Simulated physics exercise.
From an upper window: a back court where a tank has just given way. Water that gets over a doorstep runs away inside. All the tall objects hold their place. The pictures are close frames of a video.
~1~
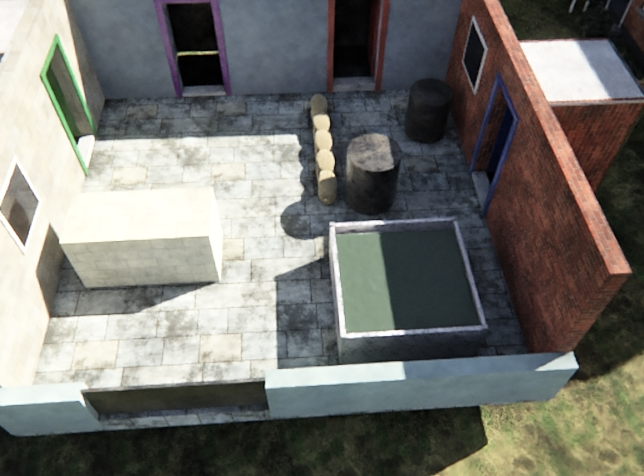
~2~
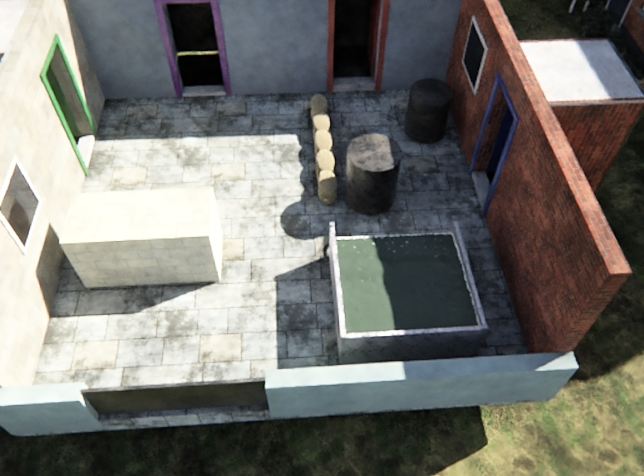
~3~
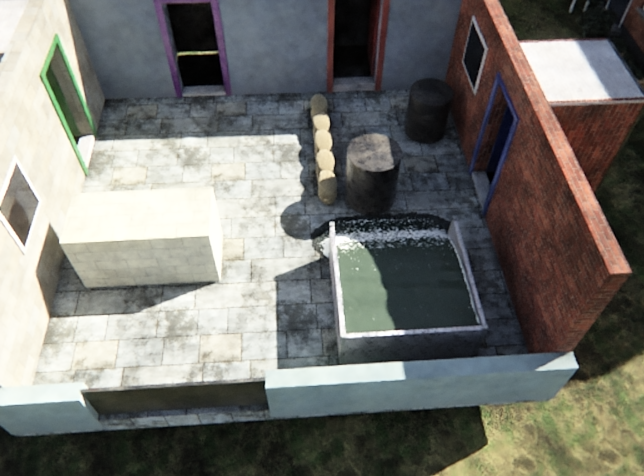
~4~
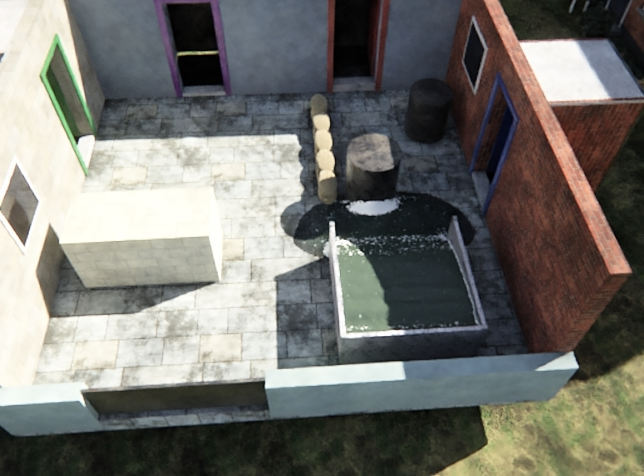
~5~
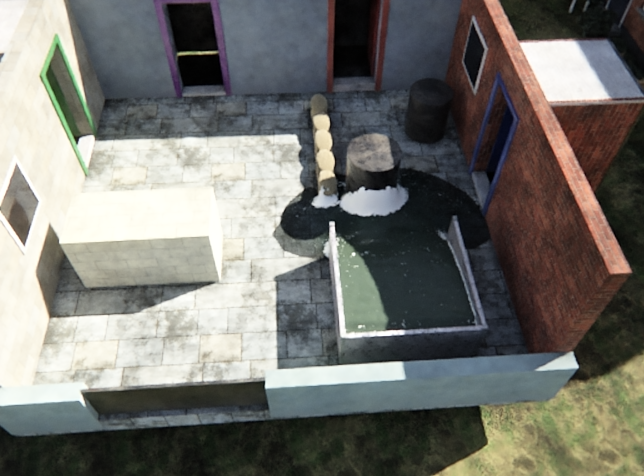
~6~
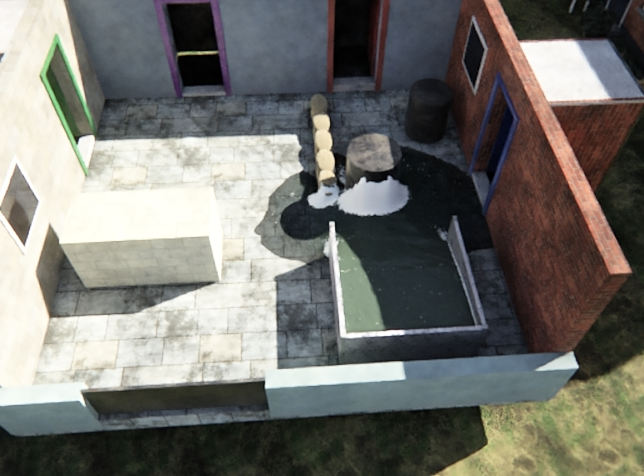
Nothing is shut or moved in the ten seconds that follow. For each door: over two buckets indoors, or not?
In the end: The red door holds within the limit; the purple door holds within the limit; the green door holds within the limit; the blue door floods.
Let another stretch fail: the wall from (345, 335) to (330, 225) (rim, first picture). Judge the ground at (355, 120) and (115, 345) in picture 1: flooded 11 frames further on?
One after the other: Free of water, flooded.
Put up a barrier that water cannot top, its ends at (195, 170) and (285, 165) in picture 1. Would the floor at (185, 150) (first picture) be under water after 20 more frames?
There: Clear.
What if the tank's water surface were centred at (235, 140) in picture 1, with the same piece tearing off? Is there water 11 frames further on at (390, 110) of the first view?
Answer: Under water.
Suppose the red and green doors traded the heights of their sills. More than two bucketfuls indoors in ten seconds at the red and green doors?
My reading: Red door floods, green door lets less in.
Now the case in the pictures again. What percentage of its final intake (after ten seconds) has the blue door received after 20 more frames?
Close to 85 %.
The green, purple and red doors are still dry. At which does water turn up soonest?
It is the red one.
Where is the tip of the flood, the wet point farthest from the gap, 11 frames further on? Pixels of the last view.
Near (143, 136).
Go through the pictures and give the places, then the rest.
In the first frame, the open tank at (403, 276) is whole and still.
In the second frame, water pours out on the open tank's far side and has run to (327, 254).
In the third frame, the front is at (318, 235), out from the gap on the open tank's far side.
In the fourth frame, water pours out on the open tank's far side and has run to (448, 207).
In the fifth frame, the front is at (441, 183), out from the gap on the open tank's far side.
In the sixth frame, the front is at (404, 150), out from the gap on the open tank's far side.
A moment on, water covers 30 % of the floor; the red door not reached, the purple door not reached, the green door not reached, the blue door wet at the sill, nothing in.
Next, water covers 50 % of the floor; the red door under two buckets in, the purple door not reached, the green door not reached, the blue door over two buckets in.
Then, water covers 70 % of the floor; the red door under two buckets in, the purple door wet at the sill, nothing in, the green door wet at the sill, nothing in, the blue door far over two buckets in.
Later, water covers 80 % of the floor; the red door under two buckets in, the purple door under two buckets in, the green door wet at the sill, nothing in, the blue door far over two buckets in.
In the end, water covers 95 % of the floor; the red door under two buckets in, the purple door under two buckets in, the green door wet at the sill, nothing in, the blue door far over two buckets in.
